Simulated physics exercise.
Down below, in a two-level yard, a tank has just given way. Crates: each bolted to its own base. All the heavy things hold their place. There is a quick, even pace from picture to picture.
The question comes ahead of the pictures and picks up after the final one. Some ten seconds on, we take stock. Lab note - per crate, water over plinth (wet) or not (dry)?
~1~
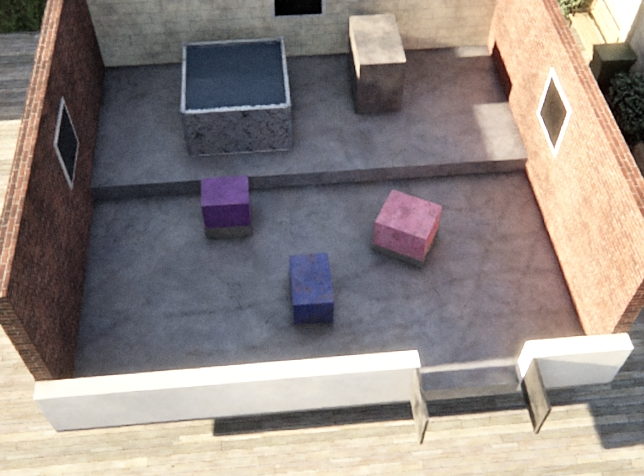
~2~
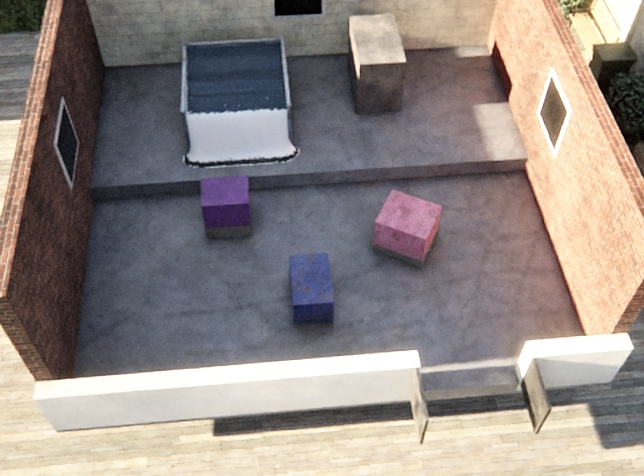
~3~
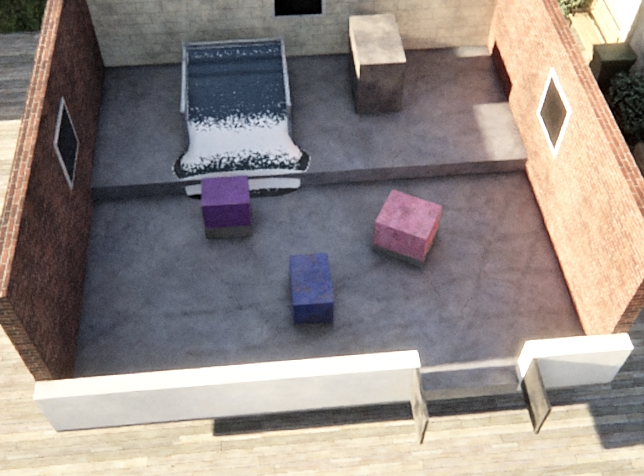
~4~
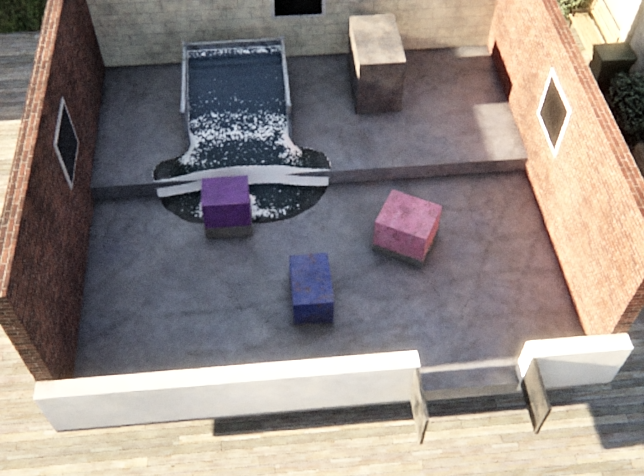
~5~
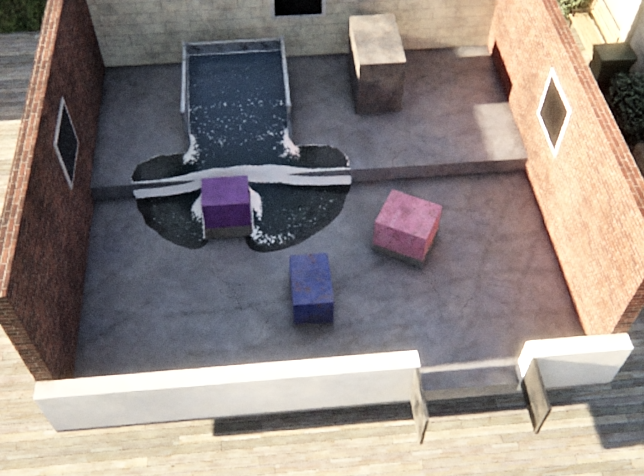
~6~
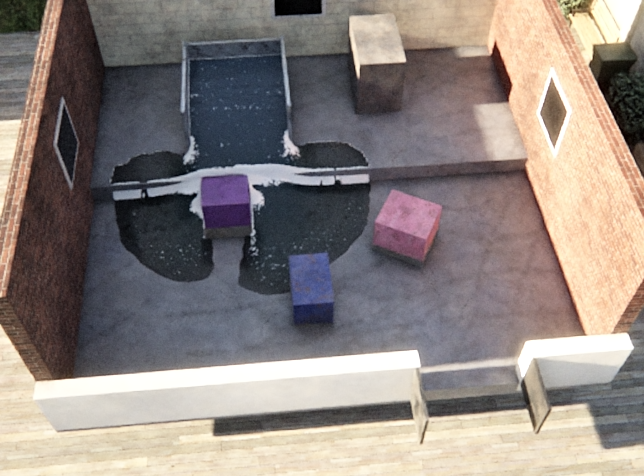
My prediction: The blue crate comes out wet; the purple crate comes out wet; the pink crate comes out wet.
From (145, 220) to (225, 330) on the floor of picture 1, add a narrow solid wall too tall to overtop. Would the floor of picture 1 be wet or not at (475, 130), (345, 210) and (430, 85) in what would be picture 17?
One by one: Spared, soaked, spared.
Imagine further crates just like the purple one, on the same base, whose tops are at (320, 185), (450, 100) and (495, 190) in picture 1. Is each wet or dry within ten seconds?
In turn: Is soaked, is safe, stays dry.
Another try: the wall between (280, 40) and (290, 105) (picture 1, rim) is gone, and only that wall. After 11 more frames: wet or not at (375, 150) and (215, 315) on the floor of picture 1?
In the order asked: Swamped and left untouched.
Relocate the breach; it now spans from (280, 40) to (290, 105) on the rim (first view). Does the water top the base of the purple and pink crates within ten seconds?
First the purple crate: It is never reached; then the pink crate: It gets reached.
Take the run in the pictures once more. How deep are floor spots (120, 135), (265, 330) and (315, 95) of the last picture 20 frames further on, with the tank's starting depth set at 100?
Respectively 0, 2 and 0 per cent.
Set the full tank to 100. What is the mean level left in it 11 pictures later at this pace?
I'd say some 22 %.
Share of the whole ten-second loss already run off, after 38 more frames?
I get 70 percent.
A moment on, water covers 30 % of the floor; the blue crate water round its plinth, the purple crate water round its plinth, the pink crate water round its plinth.
Next, water covers 50 % of the floor; the blue crate water round its plinth, the purple crate water round its plinth, the pink crate water round its plinth.
Then, water covers 55 % of the floor; the blue crate water round its plinth, the purple crate water round its plinth, the pink crate water round its plinth.
Later, water covers 60 % of the floor; the blue crate water round its plinth, the purple crate water round its plinth, the pink crate water round its plinth.
In the end, water covers 60 % of the floor; the blue crate was topped, the purple crate was topped, the pink crate was topped.
